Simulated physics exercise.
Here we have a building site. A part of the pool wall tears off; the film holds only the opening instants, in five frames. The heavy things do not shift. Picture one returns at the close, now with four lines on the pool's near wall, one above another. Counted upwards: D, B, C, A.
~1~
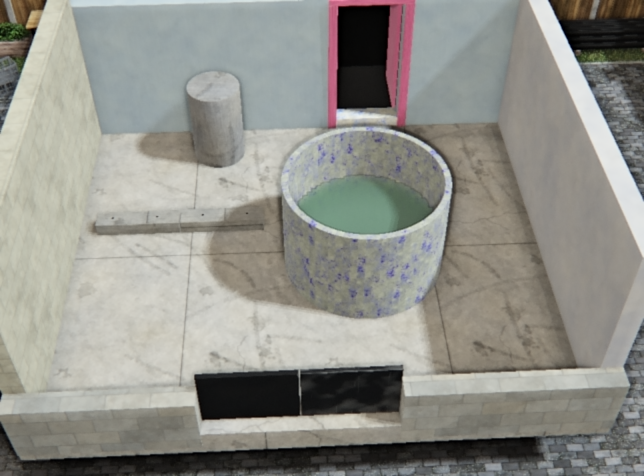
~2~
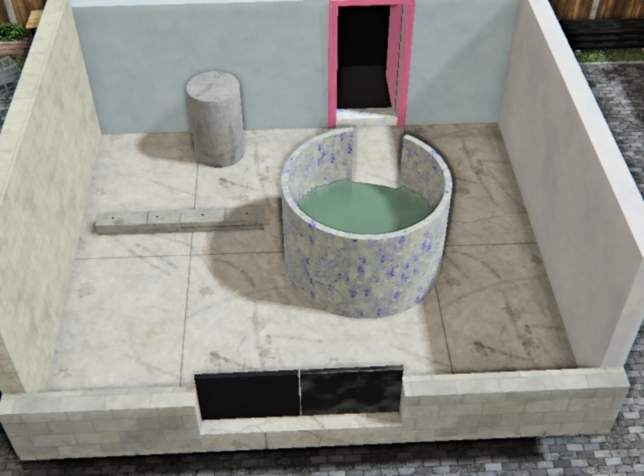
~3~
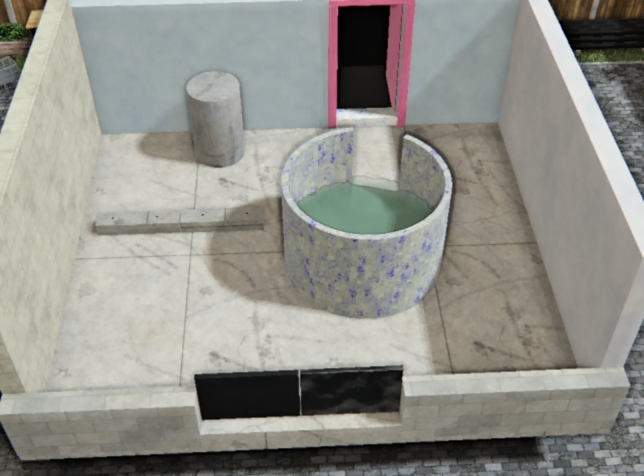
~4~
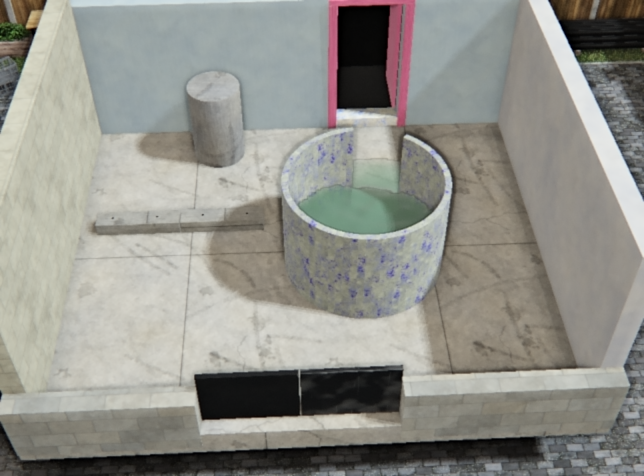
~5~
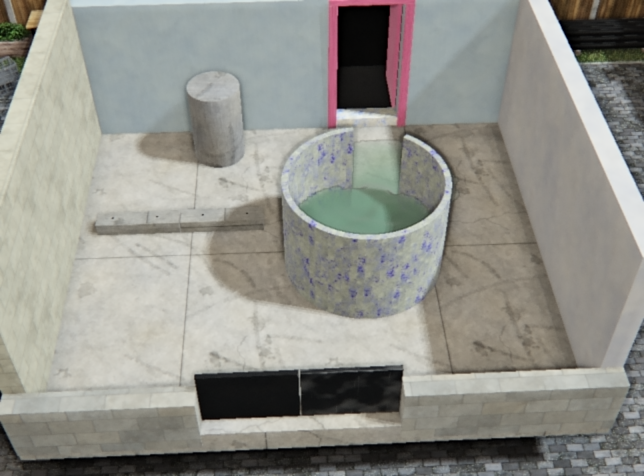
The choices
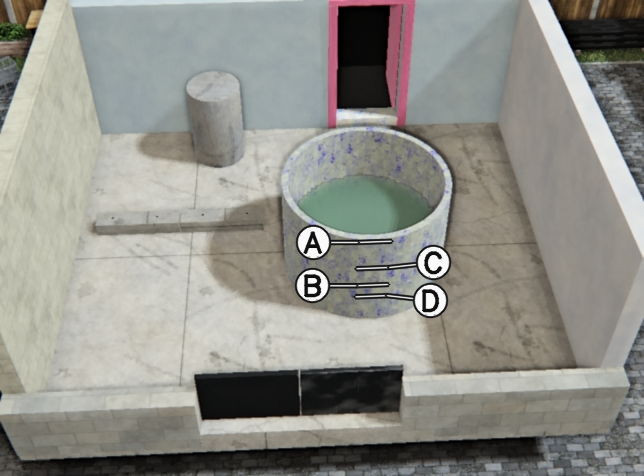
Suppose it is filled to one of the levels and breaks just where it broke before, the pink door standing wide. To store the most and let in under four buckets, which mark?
Use mark D.
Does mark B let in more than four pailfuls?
Yes, it does.
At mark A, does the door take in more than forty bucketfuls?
Yes.
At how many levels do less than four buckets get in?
One of them.
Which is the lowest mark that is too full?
That would be B.
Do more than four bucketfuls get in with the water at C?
Yes.
On the marked copy, A at (374, 241); B at (372, 285); C at (373, 268); D at (371, 296); from the bottom up D, B, C, A.
For mark A, dozens of bucketfuls pour in.
For mark B, about 9 bucketfuls get in.
For mark C, dozens of bucketfuls pour in.
For mark D, a bucket or two gets in.
